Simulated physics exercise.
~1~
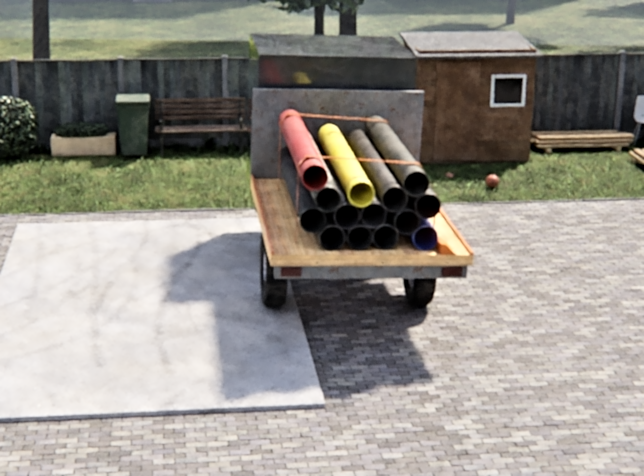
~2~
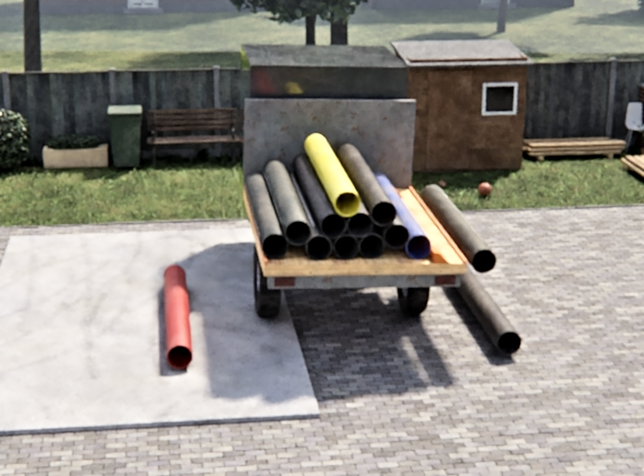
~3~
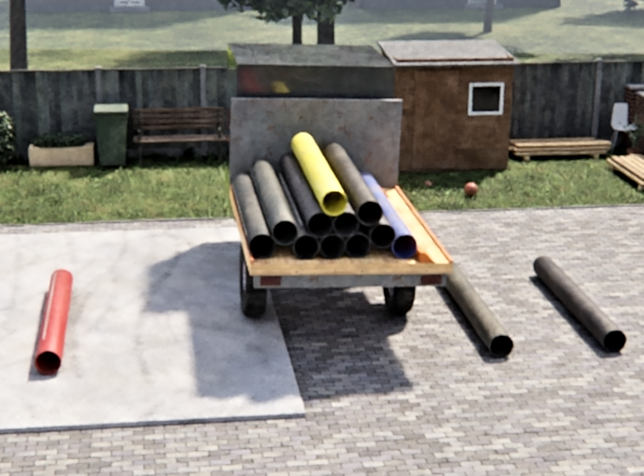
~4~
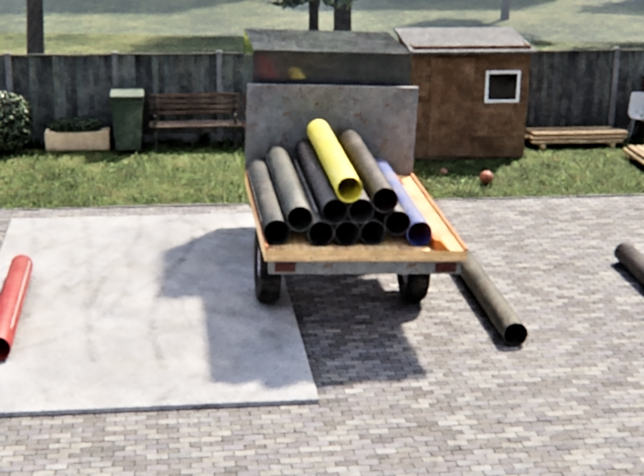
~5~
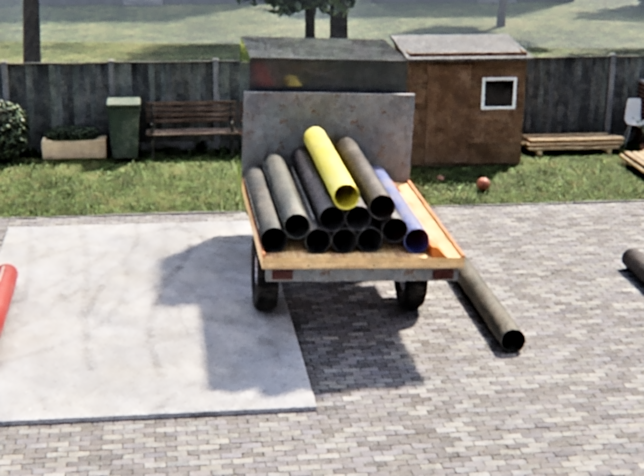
In the video, a stack of dark, red, yellow and blue pipes on a flatbed shifts; the red one drops off the left side and two dark ones fall off the right, rolling apart on the ground, while the yellow and blue pipes remain aboard with the rest.
